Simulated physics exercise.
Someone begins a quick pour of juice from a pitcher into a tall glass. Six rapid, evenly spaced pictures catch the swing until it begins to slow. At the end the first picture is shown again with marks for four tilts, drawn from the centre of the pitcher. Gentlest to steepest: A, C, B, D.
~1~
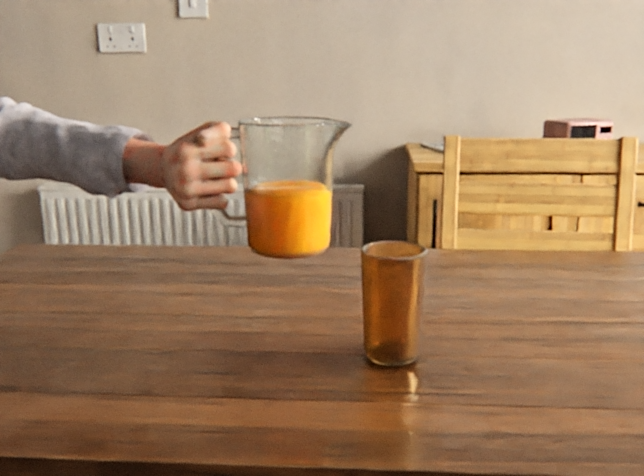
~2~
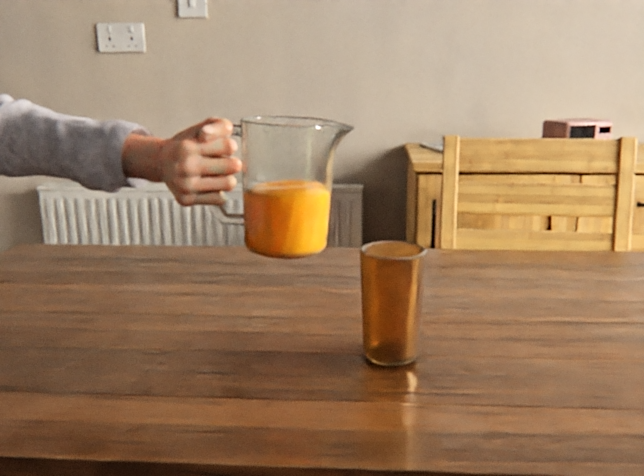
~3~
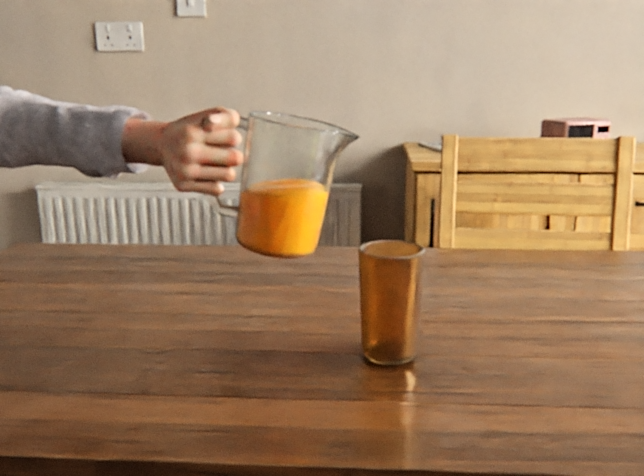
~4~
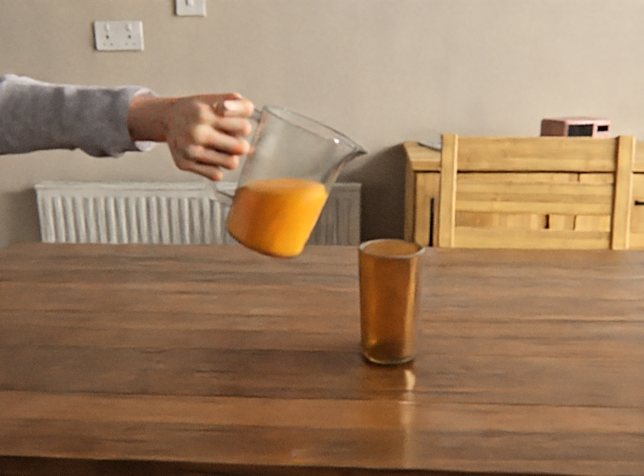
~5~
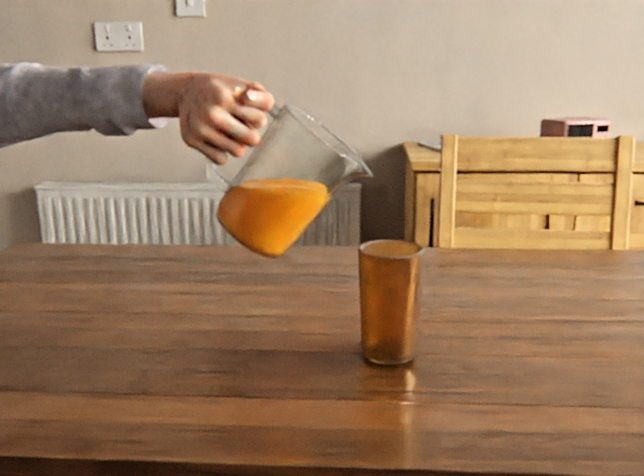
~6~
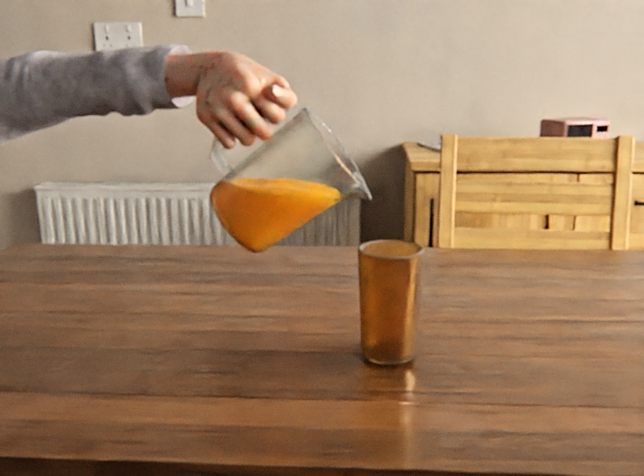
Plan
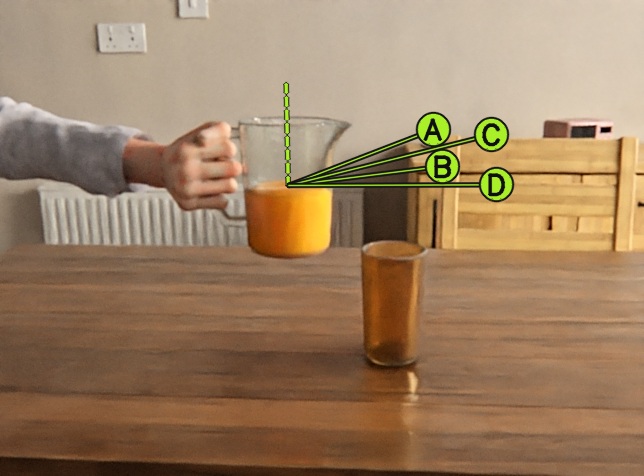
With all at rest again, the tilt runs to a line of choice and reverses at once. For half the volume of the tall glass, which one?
It is C.
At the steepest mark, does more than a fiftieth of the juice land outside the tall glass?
Yes, it does.
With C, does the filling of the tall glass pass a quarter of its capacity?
Yes, it does.
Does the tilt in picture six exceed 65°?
No, it does not.
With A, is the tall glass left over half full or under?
Under half.
On the marked copy, A at (417, 135); B at (425, 168); C at (475, 138); D at (479, 184).
With A, the tall glass ends with about 31 % of what it can hold.
With B, the tall glass ends with about 71 % of what it can hold.
With C, the tall glass ends with about 51 % of what it can hold.
With D, the tall glass ends with about 78 % of what it can hold; 10 % of the juice is spilt.
